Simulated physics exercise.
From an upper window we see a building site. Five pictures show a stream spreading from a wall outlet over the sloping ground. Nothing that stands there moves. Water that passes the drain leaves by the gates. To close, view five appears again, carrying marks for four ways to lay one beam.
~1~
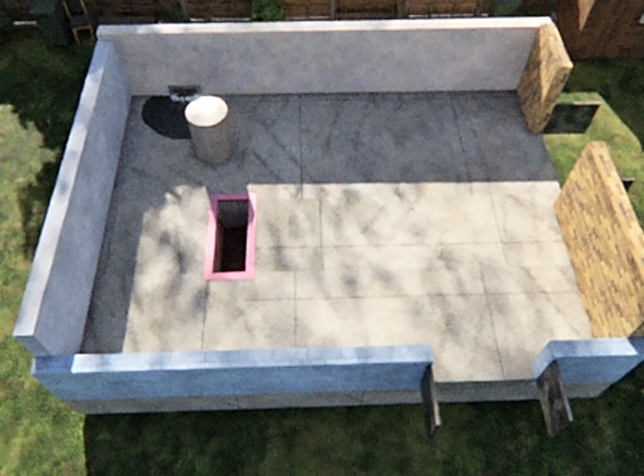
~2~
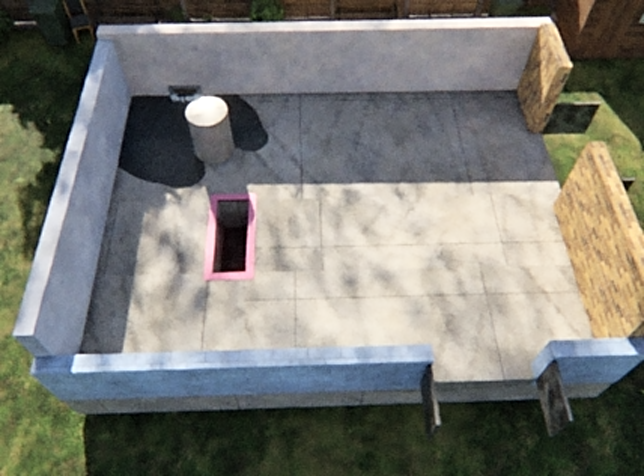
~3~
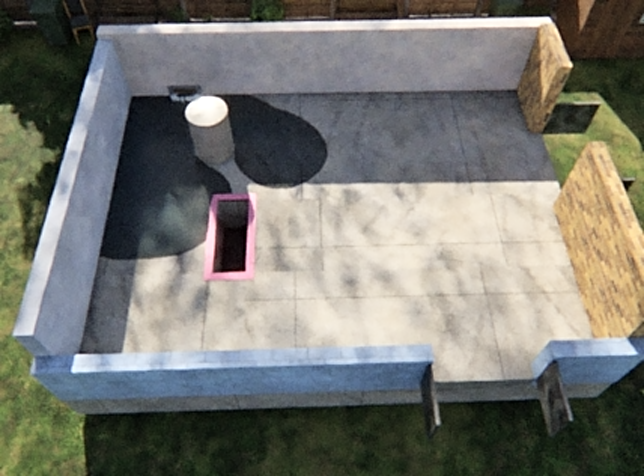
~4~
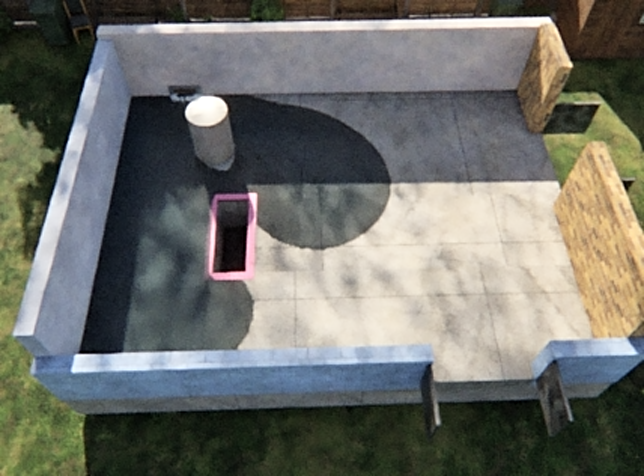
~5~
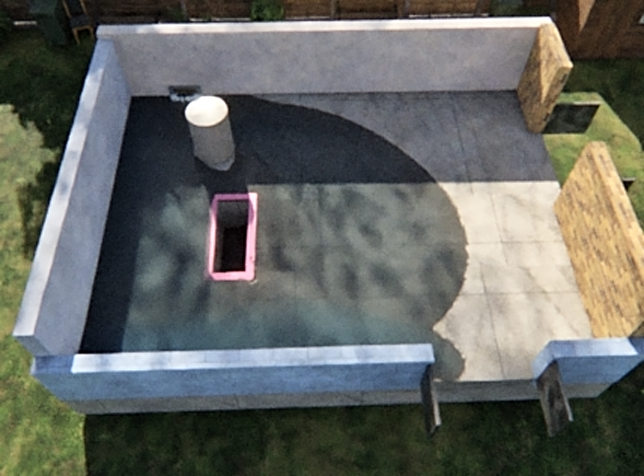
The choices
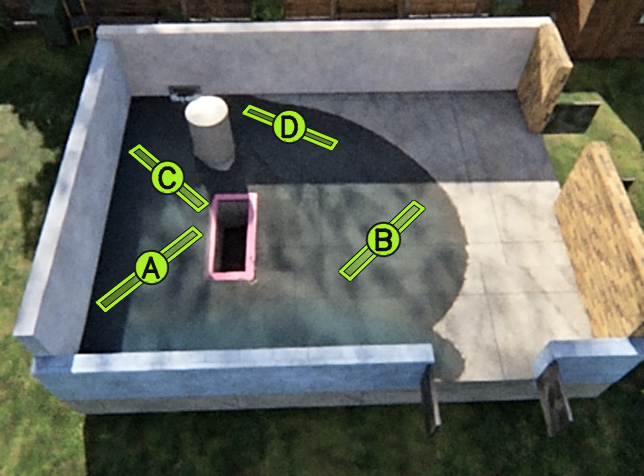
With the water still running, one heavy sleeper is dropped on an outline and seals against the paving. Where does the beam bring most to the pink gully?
I would pick spot A.
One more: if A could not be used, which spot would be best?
C.
On the marked copy, A from (101, 306) to (196, 231); B from (345, 275) to (418, 205); C from (134, 149) to (202, 206); D from (246, 109) to (333, 145).
With A, about 46 % of the stream goes into the pink gully, about 53 % out by the gates.
With B, about 21 % of the stream goes into the pink gully, about 78 % out by the gates.
With C, about 34 % of the stream goes into the pink gully, about 65 % out by the gates.
With D, about 18 % of the stream goes into the pink gully, about 81 % out by the gates.
